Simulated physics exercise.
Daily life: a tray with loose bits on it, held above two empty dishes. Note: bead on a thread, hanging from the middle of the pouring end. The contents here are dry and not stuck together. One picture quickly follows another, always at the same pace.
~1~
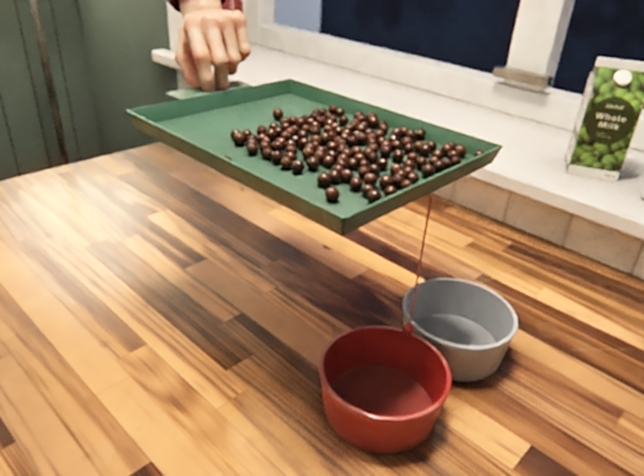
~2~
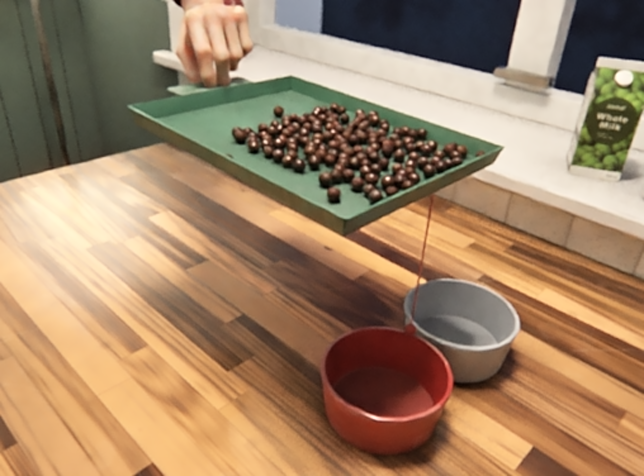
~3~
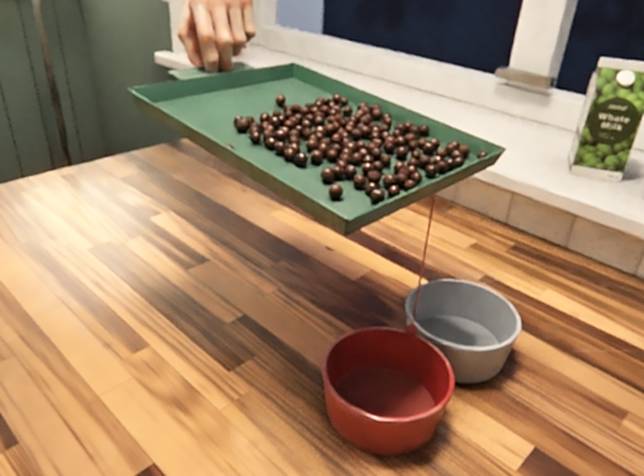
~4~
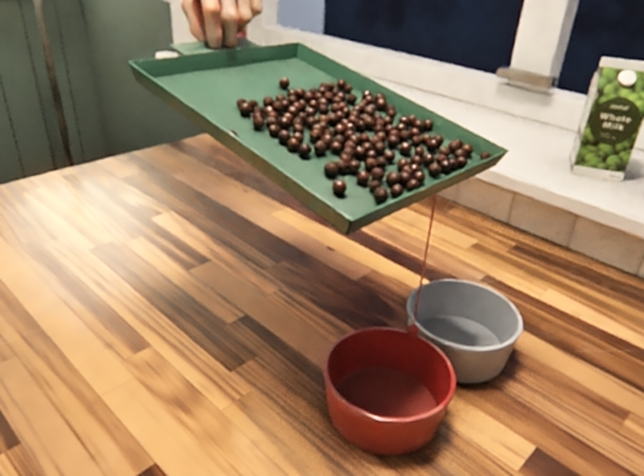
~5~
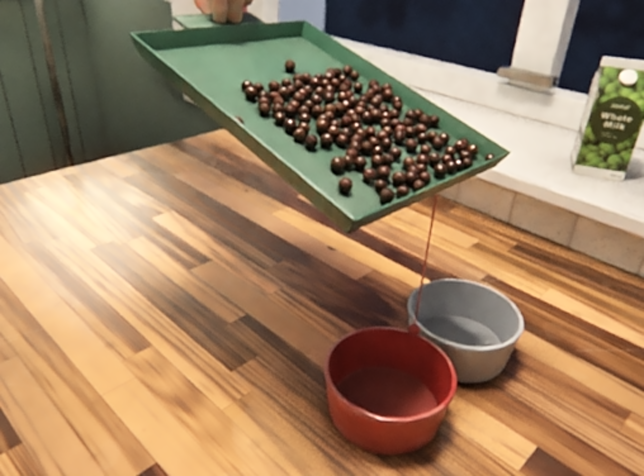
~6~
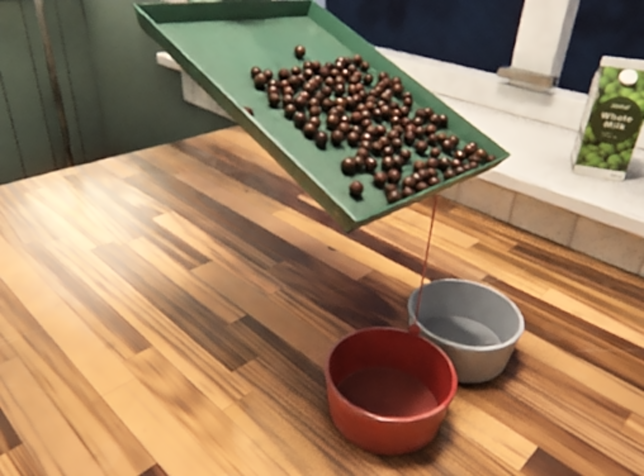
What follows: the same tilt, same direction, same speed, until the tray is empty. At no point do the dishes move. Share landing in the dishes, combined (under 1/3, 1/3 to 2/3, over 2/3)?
Landed: A third through two thirds.
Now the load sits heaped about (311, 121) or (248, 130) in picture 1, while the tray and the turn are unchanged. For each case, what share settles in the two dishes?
Close to 40 in a hundred, then close to 30 in a hundred.
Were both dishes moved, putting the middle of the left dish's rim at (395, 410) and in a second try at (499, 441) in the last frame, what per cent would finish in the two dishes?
Close to 80 in a hundred, then close to 10 in a hundred.
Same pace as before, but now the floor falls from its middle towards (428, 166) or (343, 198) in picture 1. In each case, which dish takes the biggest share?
So the first heading gives the rightward dish, the second gives the leftward dish.
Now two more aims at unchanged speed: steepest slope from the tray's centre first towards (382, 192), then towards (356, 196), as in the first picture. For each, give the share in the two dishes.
40 % and 40 %.
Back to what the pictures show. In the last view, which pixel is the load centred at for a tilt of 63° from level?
(458, 165).
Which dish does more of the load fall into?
That's the right side.
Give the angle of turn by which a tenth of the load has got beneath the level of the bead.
The tilt is near 80° by then.
Just after the last frame, tray tipped steeply; the larger part on the tray; just a few in the right dish; about a tenth in the air.
A moment on, tray tipped right over; about a tenth on the tray; about a tenth in the left dish; roughly a quarter in the right dish; roughly a quarter outside both; roughly a third in the air.
Further on, tray tipped past a quarter turn; about a tenth in the left dish; roughly a third in the right dish; roughly half outside both.
When it is over, tray tipped past a quarter turn; about a tenth in the left dish; roughly a third in the right dish; roughly half outside both.
